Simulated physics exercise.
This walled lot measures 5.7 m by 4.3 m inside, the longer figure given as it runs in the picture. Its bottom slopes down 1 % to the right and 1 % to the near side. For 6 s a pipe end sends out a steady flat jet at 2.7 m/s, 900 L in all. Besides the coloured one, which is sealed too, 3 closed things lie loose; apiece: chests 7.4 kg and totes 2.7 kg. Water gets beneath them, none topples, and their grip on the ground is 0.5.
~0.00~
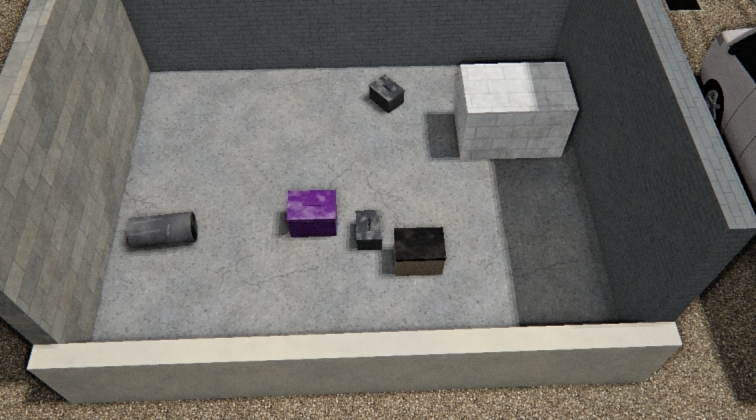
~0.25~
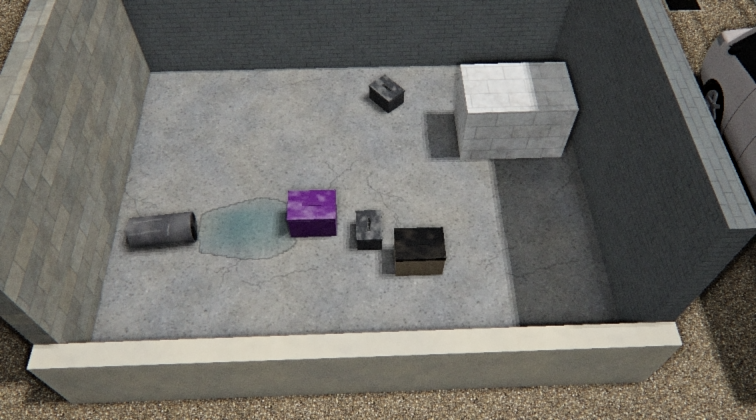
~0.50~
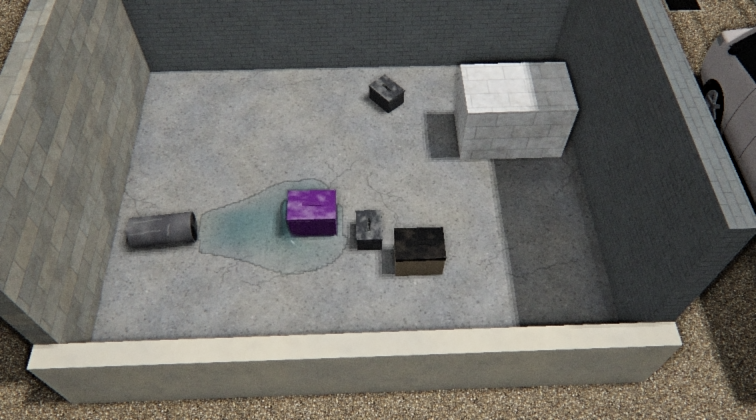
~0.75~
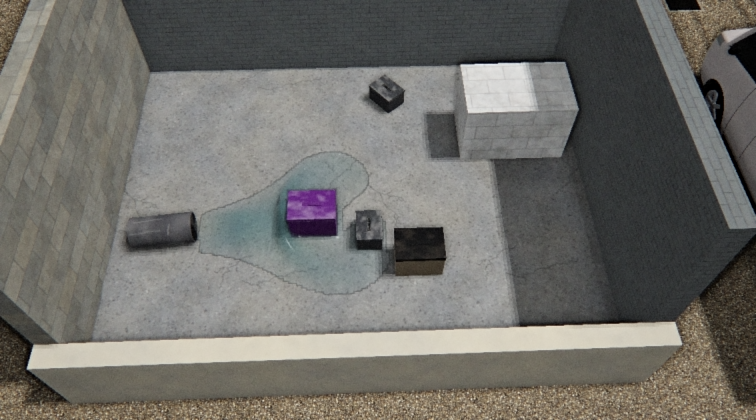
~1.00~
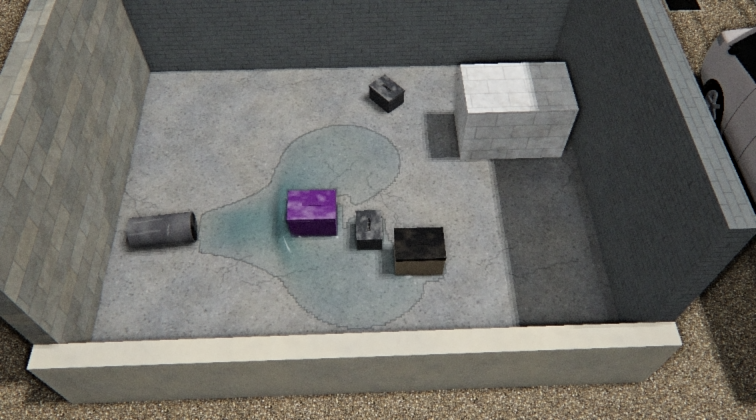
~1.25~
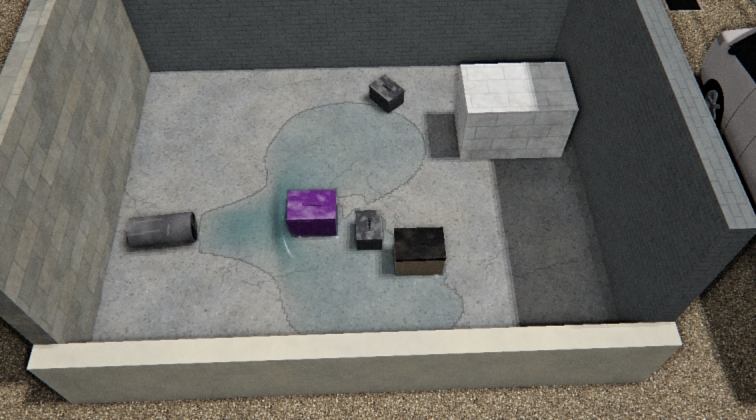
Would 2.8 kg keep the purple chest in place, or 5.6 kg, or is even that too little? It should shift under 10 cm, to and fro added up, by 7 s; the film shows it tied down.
For it, neither load is enough.
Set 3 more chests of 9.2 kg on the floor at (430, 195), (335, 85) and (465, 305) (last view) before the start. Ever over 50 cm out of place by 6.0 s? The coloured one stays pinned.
In turn: Less, over, over.
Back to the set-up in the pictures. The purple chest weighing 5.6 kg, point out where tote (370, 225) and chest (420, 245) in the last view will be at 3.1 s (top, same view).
Around (589, 206) and (609, 296).
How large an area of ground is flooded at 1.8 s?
Some 9.0 m2.
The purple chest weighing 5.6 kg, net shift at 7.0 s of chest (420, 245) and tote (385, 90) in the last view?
In that order: 120 cm, 10 cm.
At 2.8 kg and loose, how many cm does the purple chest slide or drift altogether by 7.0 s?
About 400 cm.
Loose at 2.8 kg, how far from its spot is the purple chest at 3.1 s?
About 300 cm.
After 1.8 s the purple chest would be 192 cm from its start with 2.8 kg and 199 cm from its start with 5.6 kg; 4 cm of water round it then.
After 3.1 s the purple chest would be 304 cm from its start with 2.8 kg and 303 cm from its start with 5.6 kg; 8 cm of water round it then.
After 4.9 s the purple chest would be 303 cm from its start with 2.8 kg and 260 cm from its start with 5.6 kg; 8 cm of water round it then.
After 7.0 s the purple chest would be 312 cm from its start with 2.8 kg and 311 cm from its start with 5.6 kg; 15 cm of water round it then.
